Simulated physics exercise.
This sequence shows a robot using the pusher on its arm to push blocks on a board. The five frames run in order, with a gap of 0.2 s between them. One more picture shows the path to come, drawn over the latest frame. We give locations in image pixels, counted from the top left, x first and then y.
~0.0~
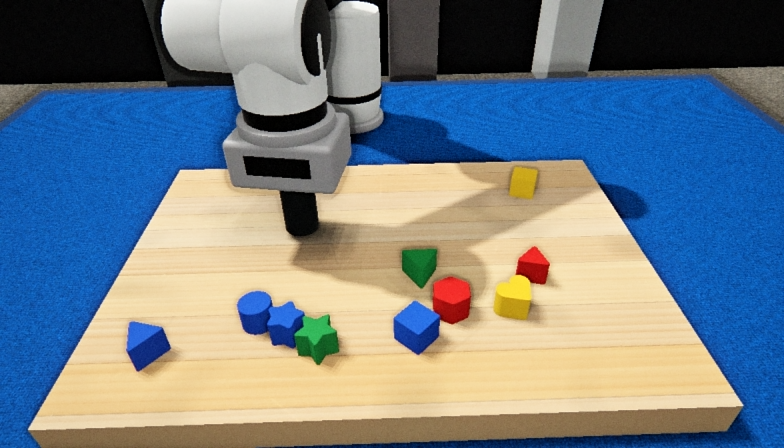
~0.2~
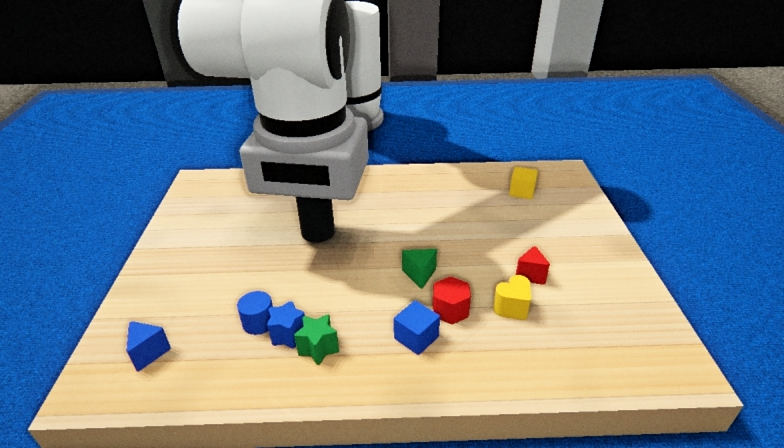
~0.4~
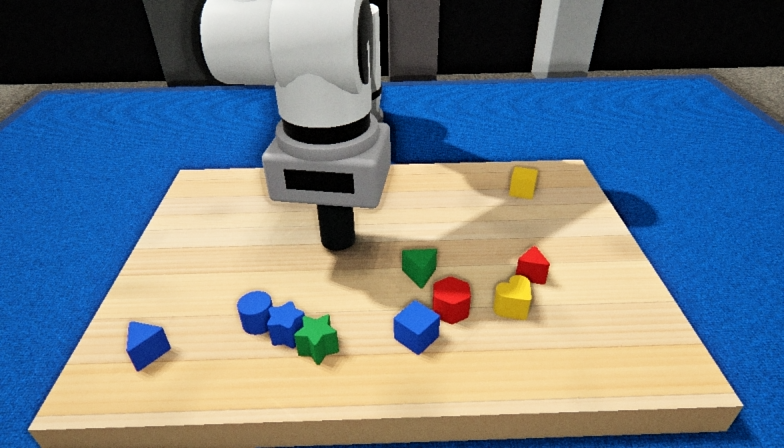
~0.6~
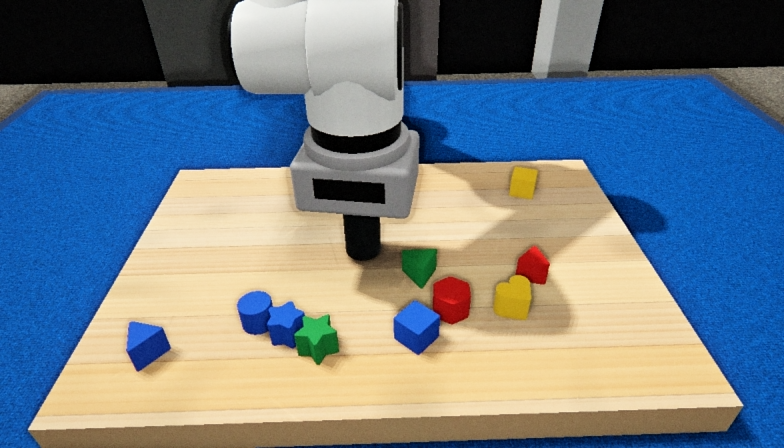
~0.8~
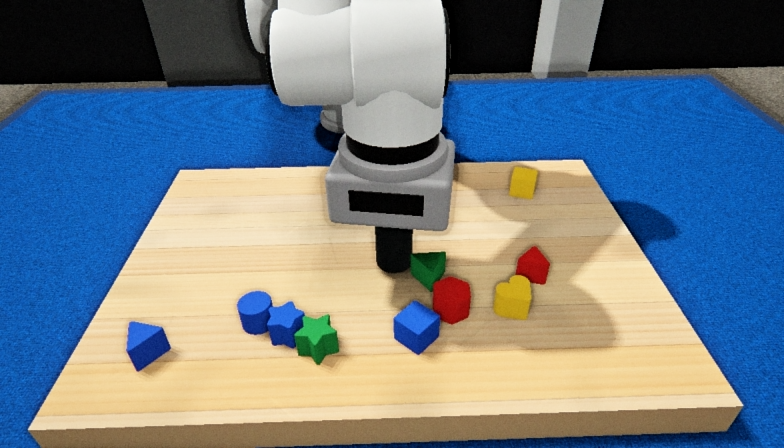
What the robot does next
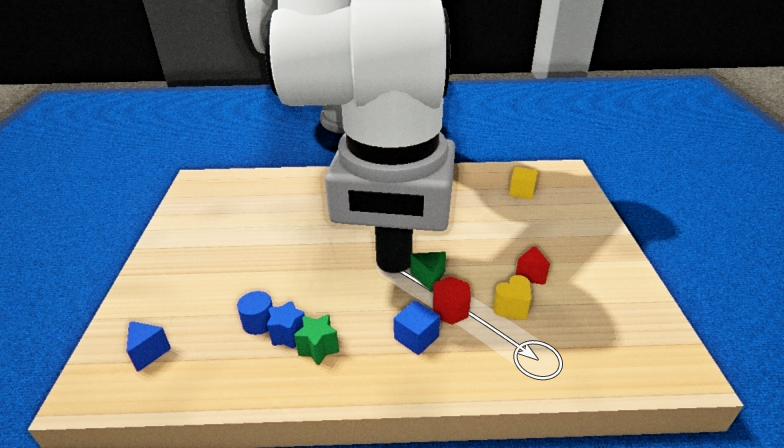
A robot arm moves right across the board and nudges the green triangular block slightly right.
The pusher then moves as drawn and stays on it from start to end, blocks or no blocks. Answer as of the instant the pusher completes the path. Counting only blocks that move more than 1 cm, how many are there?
A pair of blocks is moved.
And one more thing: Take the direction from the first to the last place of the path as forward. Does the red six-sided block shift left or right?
It moves right.
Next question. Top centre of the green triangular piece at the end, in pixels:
Put as a pixel place, it's (482, 270).
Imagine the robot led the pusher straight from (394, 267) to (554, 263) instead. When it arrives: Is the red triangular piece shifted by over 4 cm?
No - that is not the case.
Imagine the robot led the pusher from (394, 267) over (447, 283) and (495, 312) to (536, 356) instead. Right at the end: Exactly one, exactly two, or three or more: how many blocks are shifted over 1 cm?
Answer: Three or more.
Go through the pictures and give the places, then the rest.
The first frame shows pusher tip at (303, 227); block tops, blue square block at (417, 316); green triangular piece at (420, 255); red six-sided block at (452, 289); yellow heart-shaped block at (516, 288).
The second frame shows pusher at (318, 233); blocks unchanged.
The third frame shows pusher at (338, 240); blocks unchanged.
The fourth frame shows pusher at (363, 250); blocks unchanged.
The fifth frame shows pusher at (394, 261); blue square block at (417, 316); green triangular piece at (430, 258); red six-sided block at (452, 289); yellow heart-shaped block at (516, 288).
Path on the board, in a line from (394, 267) to (538, 360).
On the path given first. One third of the way, pusher at (438, 288); green triangular piece at (470, 269), turned 80° anticlockwise; red six-sided block at (463, 297), turned 20° clockwise.
Two thirds of the way, pusher at (486, 318); green triangular piece at (482, 270); red six-sided block at (497, 334), turned 75° clockwise; yellow heart-shaped block at (521, 288), turned 15° anticlockwise.
At the end, pusher at (539, 354); blue square block in place; green triangular piece at (482, 270), turned 125° anticlockwise; red six-sided block at (505, 355), turned 130° clockwise; yellow heart-shaped block at (522, 288), turned 20° anticlockwise.
